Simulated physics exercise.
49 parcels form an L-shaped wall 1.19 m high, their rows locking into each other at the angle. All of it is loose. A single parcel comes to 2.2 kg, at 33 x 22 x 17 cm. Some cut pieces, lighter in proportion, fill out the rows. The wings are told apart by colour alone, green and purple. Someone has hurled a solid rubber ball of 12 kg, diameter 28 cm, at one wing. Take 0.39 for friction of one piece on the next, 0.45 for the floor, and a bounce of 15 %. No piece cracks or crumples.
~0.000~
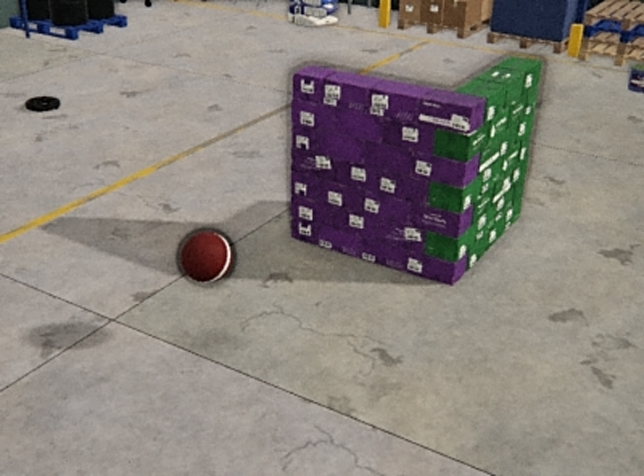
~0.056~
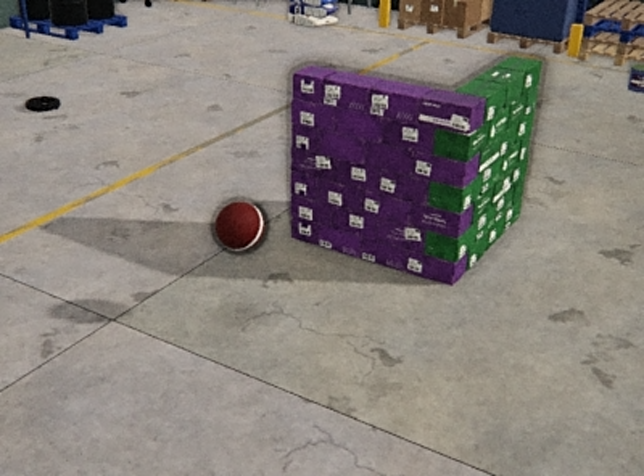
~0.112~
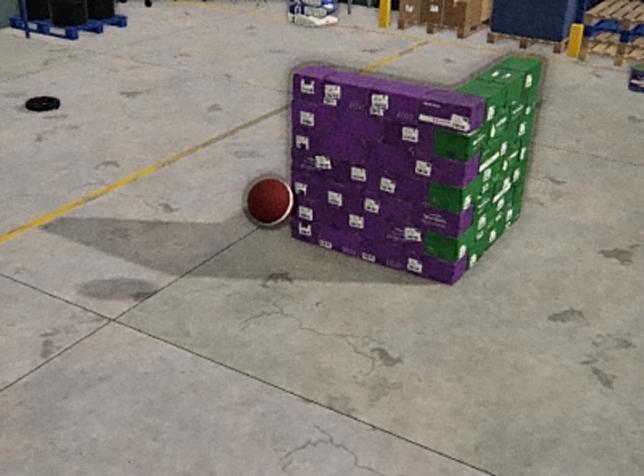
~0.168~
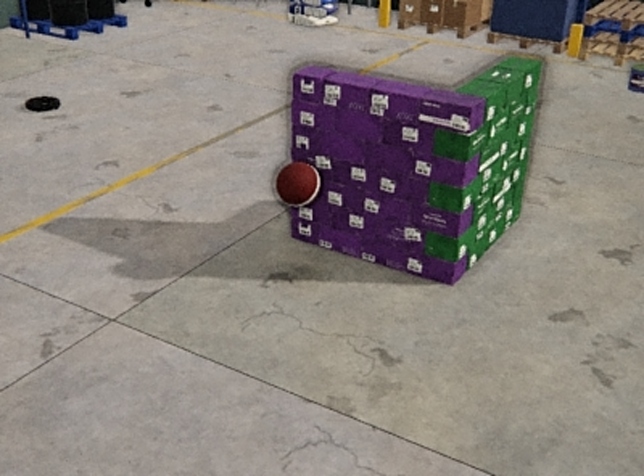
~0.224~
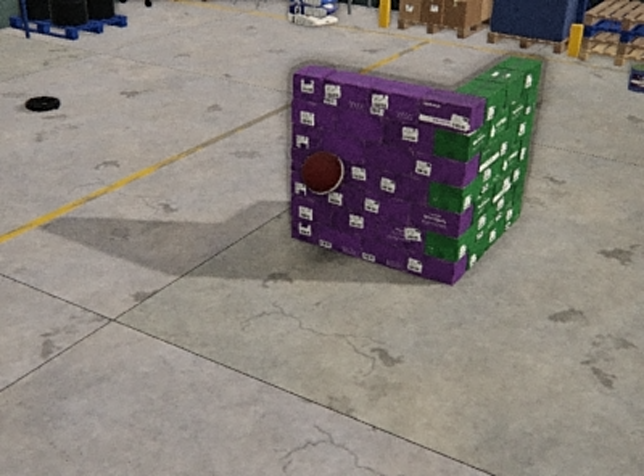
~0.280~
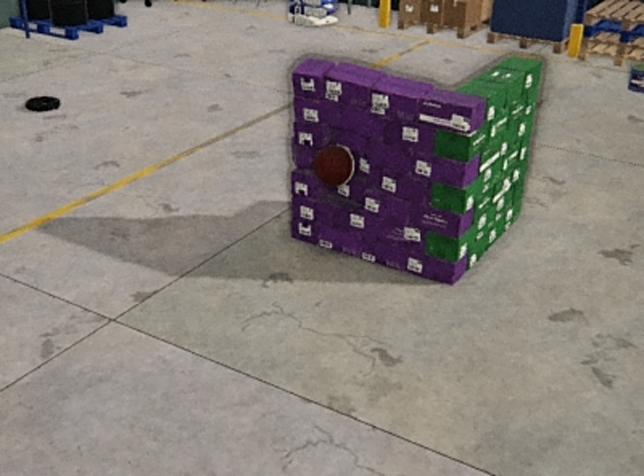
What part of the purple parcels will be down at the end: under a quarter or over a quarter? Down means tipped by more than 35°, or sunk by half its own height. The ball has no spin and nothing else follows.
Upwards of a quarter of them.
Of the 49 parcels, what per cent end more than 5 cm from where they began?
20 per cent.
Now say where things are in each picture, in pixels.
In the first frame (each place is the centre of the face we see best), ball (207, 258) 1.18 m from contact, 5.6 m/s; top purple parcel (306, 89); top green parcel (480, 88); all as stacked.
Ball (240, 226) 88 cm from contact, 5.4 m/s; top purple parcel (306, 89), in the second frame.
Ball (270, 202) 58 cm from contact, 5.4 m/s; top purple parcel (306, 89), in the third frame.
Ball (298, 184) 28 cm from contact, 5.4 m/s; top purple parcel (306, 89), in the fourth frame.
Ball (323, 173) after contact, 4.8 m/s; top purple parcel (306, 88), in the fifth frame.
Ball (334, 166) after contact, 2.4 m/s; top purple parcel (307, 87) tilted 12°; top green parcel (481, 88); 11 have shifted, in the sixth frame.
By 0.40 s, ball still moving; none of the 25 purple parcels down (0 of 49 in all colours); top purple parcel tilted 35°.
By 0.60 s, ball still moving; 8 of the 25 purple parcels down (8 of 49 in all colours); top purple parcel tilted 71°, 34 cm lower.
By 0.86 s, ball still moving; 9 of the 25 purple parcels down (9 of 49 in all colours); top purple parcel upside down.
By 1.22 s, ball still moving; 10 of the 25 purple parcels down (10 of 49 in all colours); top purple parcel on its side.
When it is over (2.0 s), ball rolling away; 10 of the 25 purple parcels down (10 of 49 in all colours); top purple parcel on its side; top green parcel unmoved. That is 40 per cent. In pixels of the last frame, middles, top purple parcel near (317, 277), top green parcel near (479, 101).
